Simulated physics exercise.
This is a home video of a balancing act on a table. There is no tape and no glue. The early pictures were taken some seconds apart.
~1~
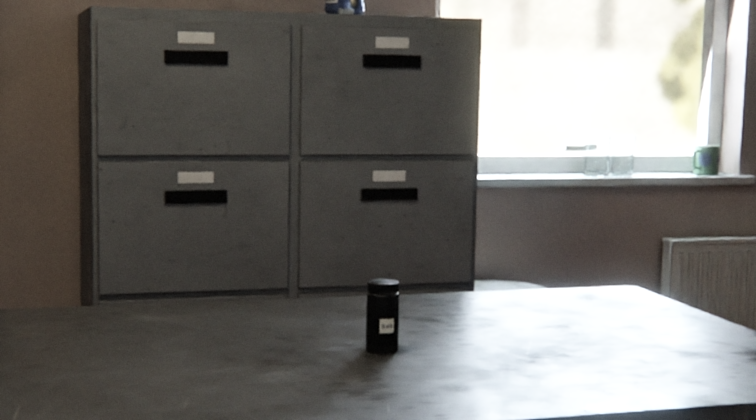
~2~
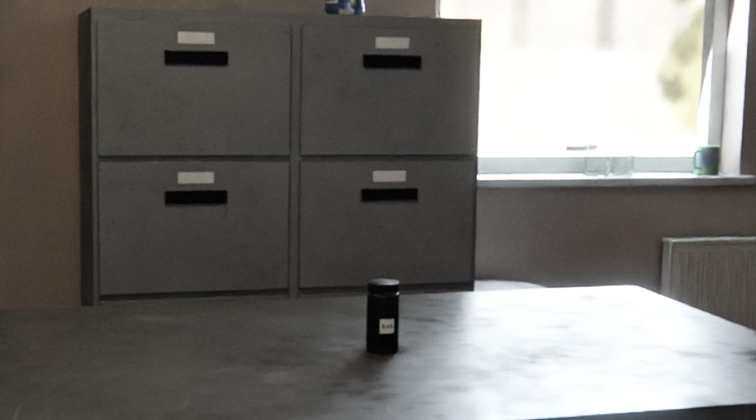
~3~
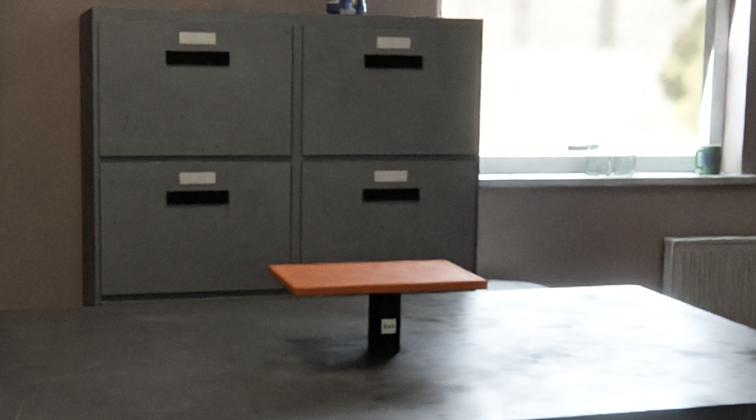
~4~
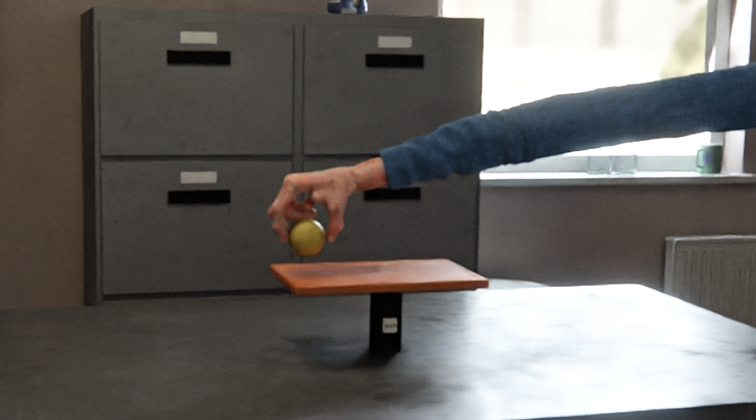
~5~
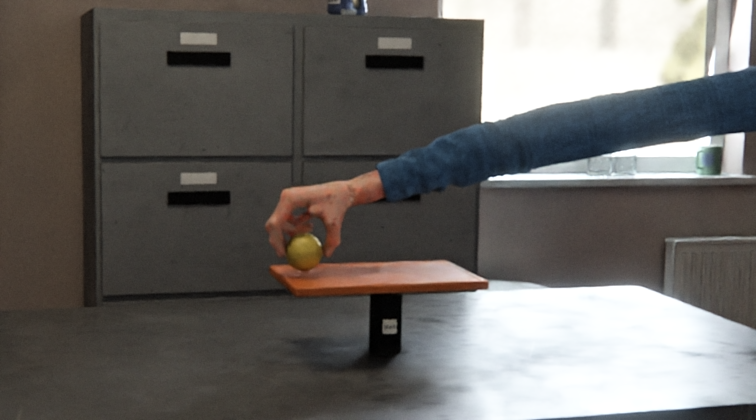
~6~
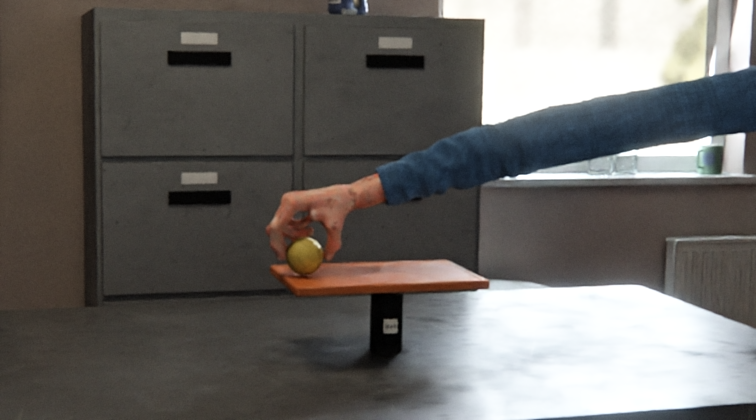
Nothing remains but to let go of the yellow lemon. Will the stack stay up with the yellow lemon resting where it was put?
Fails to stand.
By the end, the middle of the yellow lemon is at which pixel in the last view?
End spot: Near (219, 341).
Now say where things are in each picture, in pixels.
In the first frame, the last thing is not in view yet; black shaker (383, 316).
In the second frame, the last thing is not in view yet; black shaker (383, 316).
In the third frame, the last thing is not in view yet; black shaker (385, 316).
The fourth frame shows coming down; yellow lemon (306, 238); black shaker (386, 316).
The fifth frame shows coming down; yellow lemon (304, 252); black shaker (386, 317).
The sixth frame shows set down, still held; yellow lemon (304, 256); black shaker (386, 316).
Then, 0.40 s past the last view, yellow lemon now fallen; orange lid rocked 47° from its first pose.
Then, 0.60 s past the last view, orange lid now fallen; black shaker displaced about its own width.
Finally, fallen, orange lid and yellow lemon; moved from the start, black shaker. Final places as the last picture's camera would see them, yellow lemon near (219, 341). The stack comes apart.
